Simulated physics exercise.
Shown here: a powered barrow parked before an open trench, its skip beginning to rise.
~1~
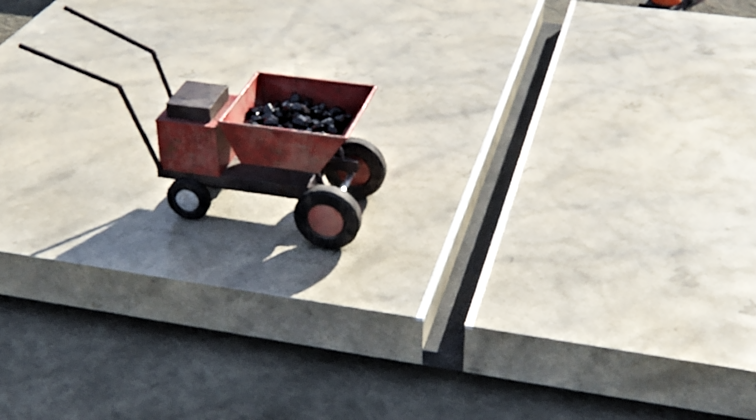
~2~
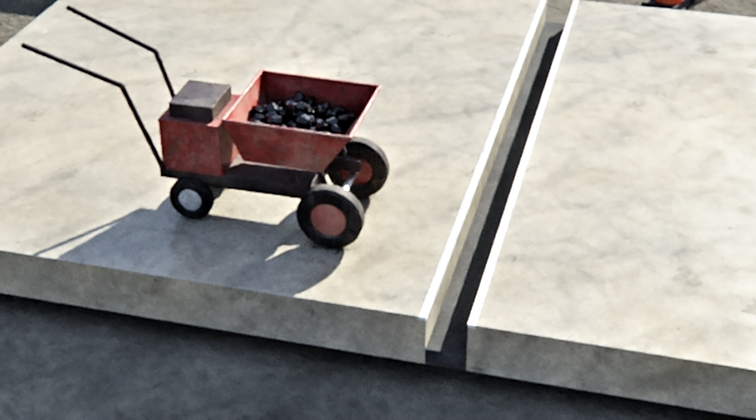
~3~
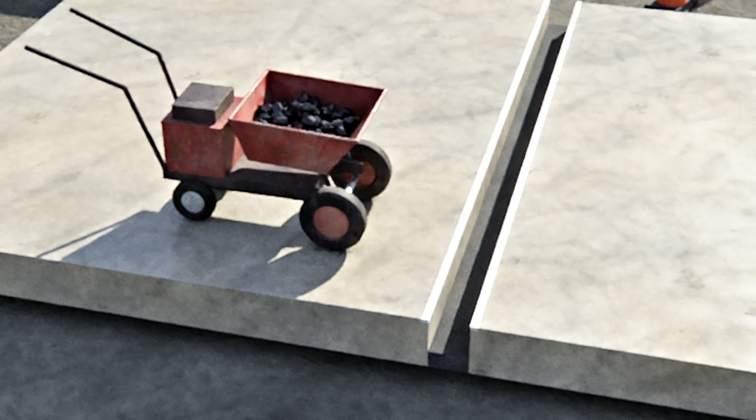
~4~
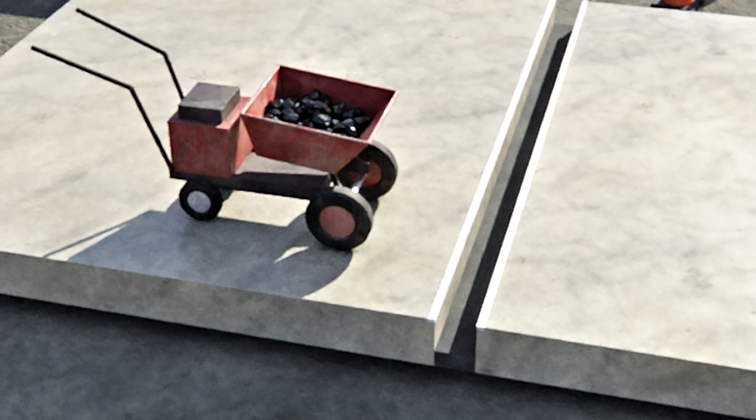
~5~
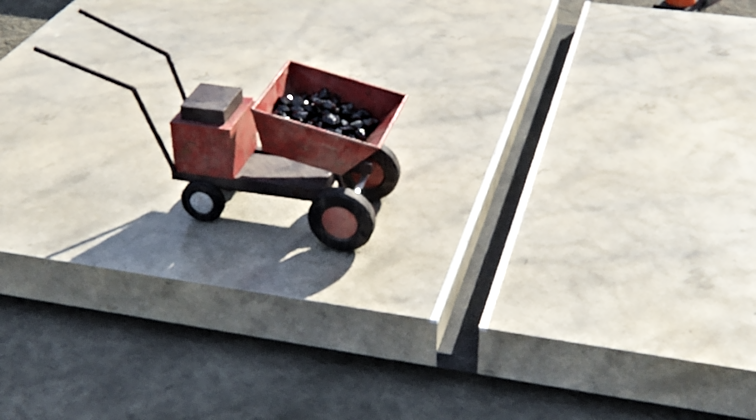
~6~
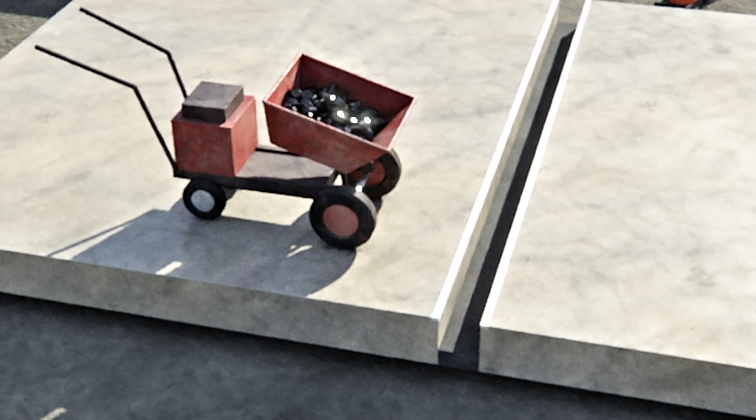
Red skip of a small powered barrow tilting forward to the right, carrying black lumps beside a narrow trench between pale slabs.
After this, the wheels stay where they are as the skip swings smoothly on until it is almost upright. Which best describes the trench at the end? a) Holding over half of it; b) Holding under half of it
Option a: Holding over half of it.
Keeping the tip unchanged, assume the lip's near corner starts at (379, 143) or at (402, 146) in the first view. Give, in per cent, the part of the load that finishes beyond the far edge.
Near 30 % and 70 %.
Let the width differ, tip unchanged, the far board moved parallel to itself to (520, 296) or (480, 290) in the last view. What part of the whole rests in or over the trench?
In order, some 90 and some 70 percent.
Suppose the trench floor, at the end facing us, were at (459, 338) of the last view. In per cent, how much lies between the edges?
I'd say around 70 in a hundred.
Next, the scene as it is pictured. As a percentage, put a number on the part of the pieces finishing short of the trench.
That share comes out near 15 in a hundred.
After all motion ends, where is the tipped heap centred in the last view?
At about (486, 249), give or take.
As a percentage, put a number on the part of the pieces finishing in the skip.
Close to 0 in a hundred.
Soon after the last picture, skip tipped steeply; all in the skip.
A little later, skip tipped right over; most in the skip; a small part short of the trench; a small part in or heaped over the trench; a stray few falling.
Later still, skip tipped right over; a small part in the skip; about a quarter short of the trench; most in or heaped over the trench; a stray few beyond it.
At rest, skip tipped right over; about a quarter short of the trench; most in or heaped over the trench; a stray few beyond it.
